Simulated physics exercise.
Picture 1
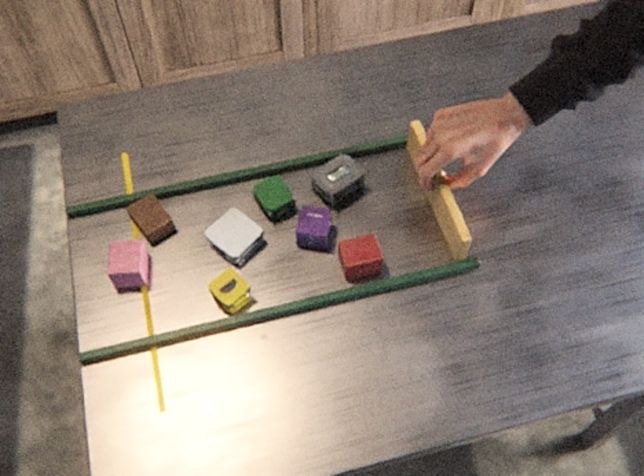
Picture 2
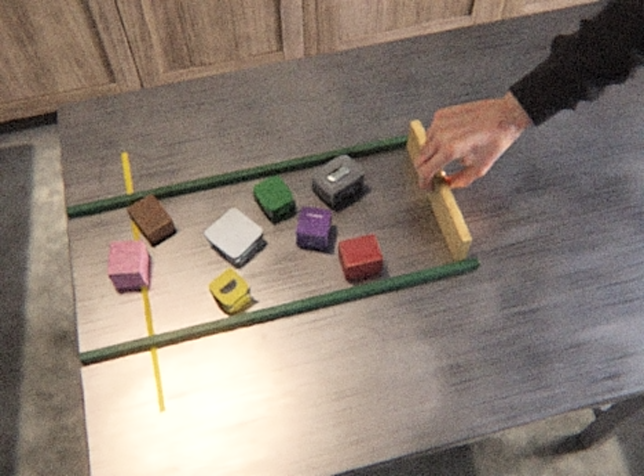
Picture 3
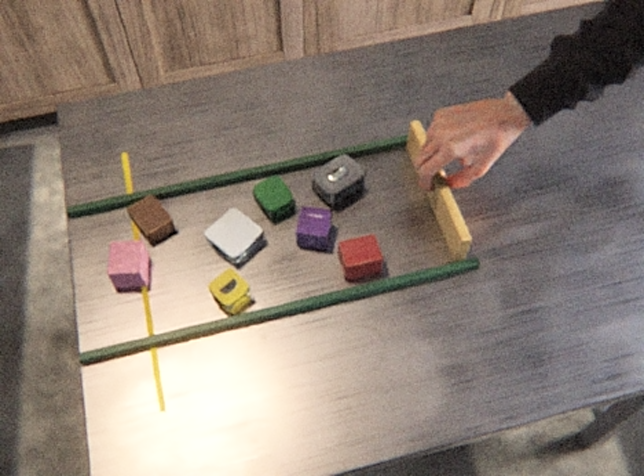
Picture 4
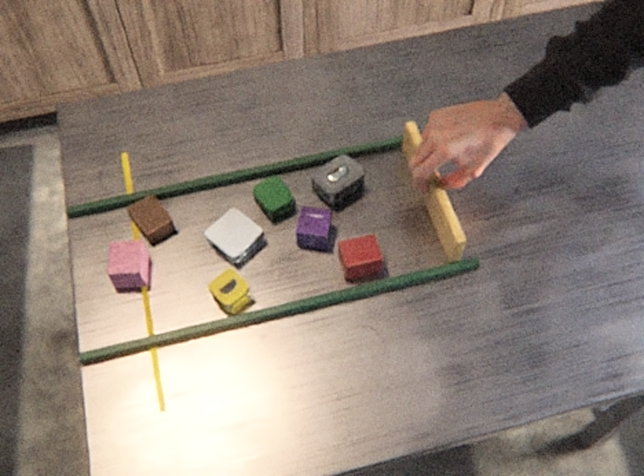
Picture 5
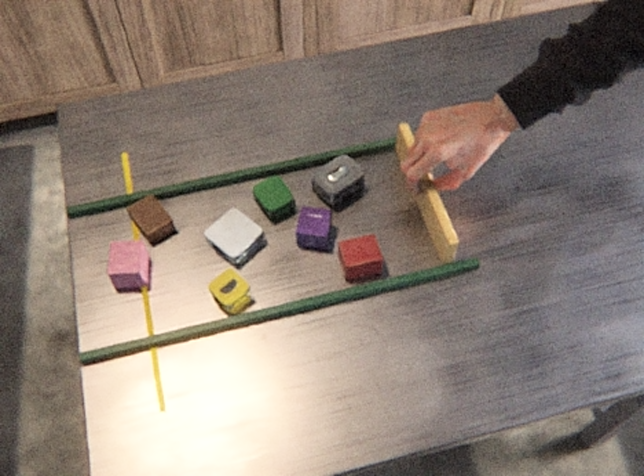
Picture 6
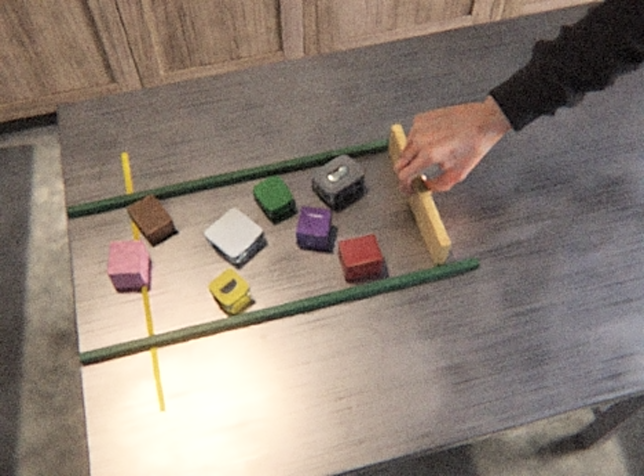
A hand held a wooden board upright between two green rails and slid it slightly left toward scattered colourful blocks and cases, which stayed still near a strip of yellow tape.
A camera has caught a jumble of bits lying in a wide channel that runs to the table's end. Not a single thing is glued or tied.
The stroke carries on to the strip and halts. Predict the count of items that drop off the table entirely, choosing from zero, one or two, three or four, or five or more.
I expect the edge to claim a single one or a pair.
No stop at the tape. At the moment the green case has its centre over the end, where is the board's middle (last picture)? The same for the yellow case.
The middle is at (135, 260) when it's the green case, and at (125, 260) when it's the yellow case.
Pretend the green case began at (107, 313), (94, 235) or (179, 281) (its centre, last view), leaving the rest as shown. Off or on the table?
Results in turn - not saved; not saved; not saved.
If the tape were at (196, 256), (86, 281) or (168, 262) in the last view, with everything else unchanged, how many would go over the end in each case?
0, 8, 0.
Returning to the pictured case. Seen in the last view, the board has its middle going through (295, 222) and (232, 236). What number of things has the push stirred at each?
First 5, after that 7.
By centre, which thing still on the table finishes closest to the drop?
It's the green case.
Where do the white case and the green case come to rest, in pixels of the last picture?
The white case at (86, 268), the green case at (72, 235).
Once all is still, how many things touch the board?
It's touching 3 at the end.
Soon after, none off yet; pink block at rest near (129, 265); brown block at rest near (151, 219); yellow case at rest near (230, 292).
At rest, the number that fall off is one or two; fallen, brown block and pink block.
